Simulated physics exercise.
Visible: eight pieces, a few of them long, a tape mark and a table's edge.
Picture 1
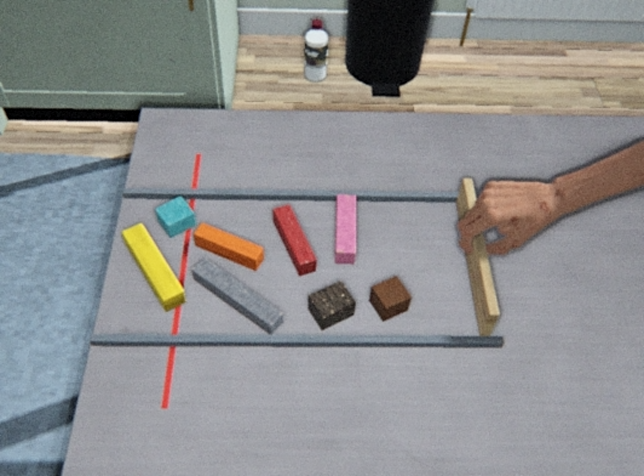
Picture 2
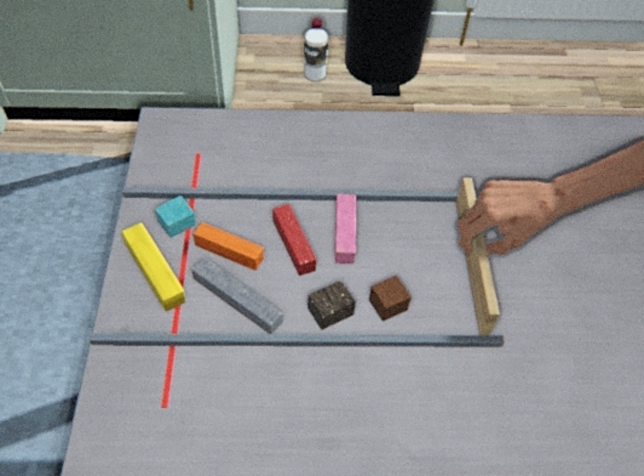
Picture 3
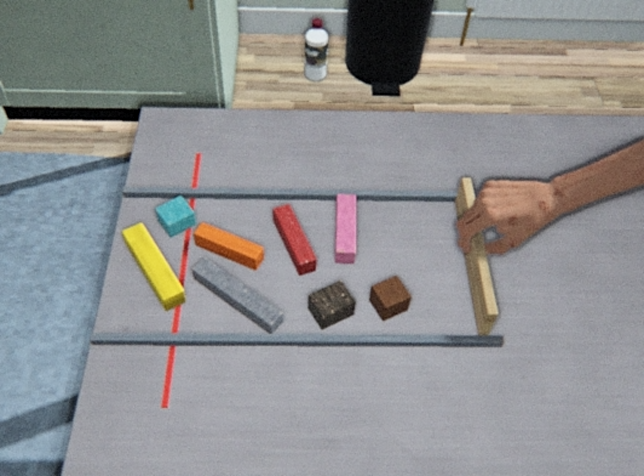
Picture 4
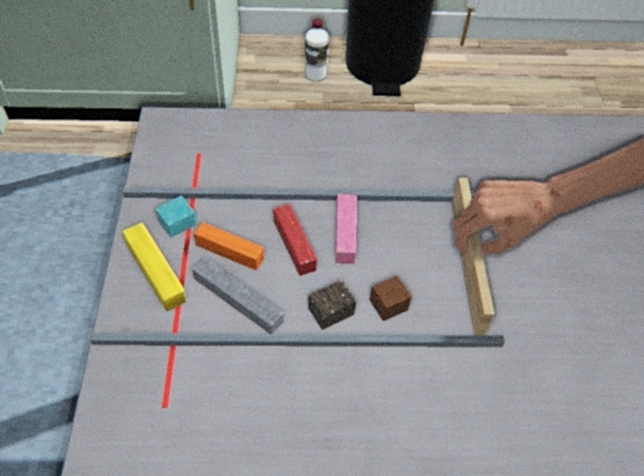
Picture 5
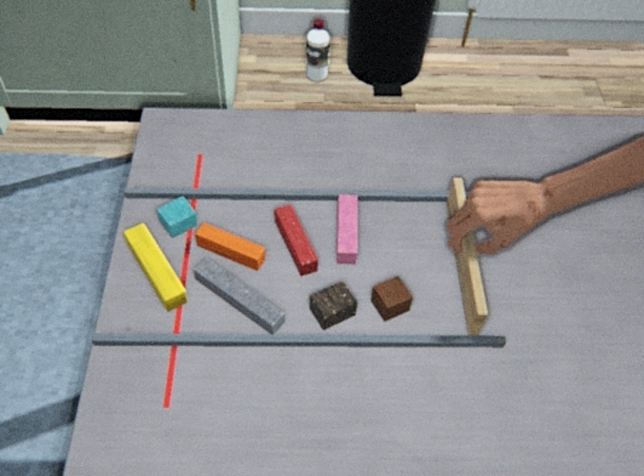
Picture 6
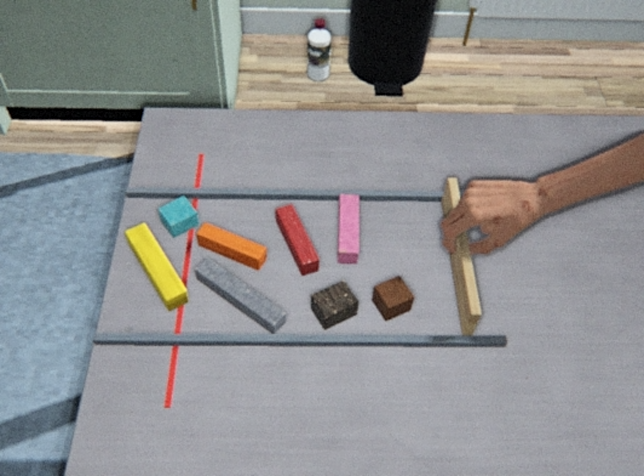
A hand slides a wooden board slightly left toward colored blocks that stay still.
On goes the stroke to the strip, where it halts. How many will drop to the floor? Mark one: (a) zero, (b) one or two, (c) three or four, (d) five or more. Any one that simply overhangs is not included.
(b) one or two.
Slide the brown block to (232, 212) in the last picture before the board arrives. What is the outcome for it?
It simply keeps its place on top.
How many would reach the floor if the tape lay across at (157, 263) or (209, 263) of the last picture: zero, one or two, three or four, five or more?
First place: Three to four; second place: No fall at all.
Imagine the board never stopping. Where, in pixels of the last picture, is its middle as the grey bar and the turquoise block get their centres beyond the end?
Near (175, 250) and (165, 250).
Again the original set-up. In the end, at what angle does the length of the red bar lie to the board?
It comes to around 0 degrees.
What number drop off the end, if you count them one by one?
The number that fall is 1.
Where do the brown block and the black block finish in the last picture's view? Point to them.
Same order as the question: First (167, 281), second (162, 314).
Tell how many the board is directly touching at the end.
That comes to 3.
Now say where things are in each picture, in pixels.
In the first picture, yellow stick (153, 267); turquoise block (176, 217); orange stick (229, 247); board (475, 254); tape (184, 264).
In the second picture, turquoise block (175, 217); black block (331, 305).
In the third picture, orange stick (229, 246); pink bar (346, 228).
In the fourth picture, yellow stick (154, 266); board (470, 253).
In the fifth picture, turquoise block (177, 217); brown block (391, 299).
In the sixth picture, yellow stick (156, 266); turquoise block (179, 217); orange stick (232, 246); board (459, 253); tape (187, 263).
A little later, none off yet; yellow stick at rest near (156, 266); turquoise block at rest near (179, 217); orange stick at rest near (232, 246).
Next, none off yet; yellow stick moving near (149, 268); turquoise block moving near (174, 213); orange stick shifted a little near (199, 245).
When it is over, the number that fall off is one or two; down, yellow stick.
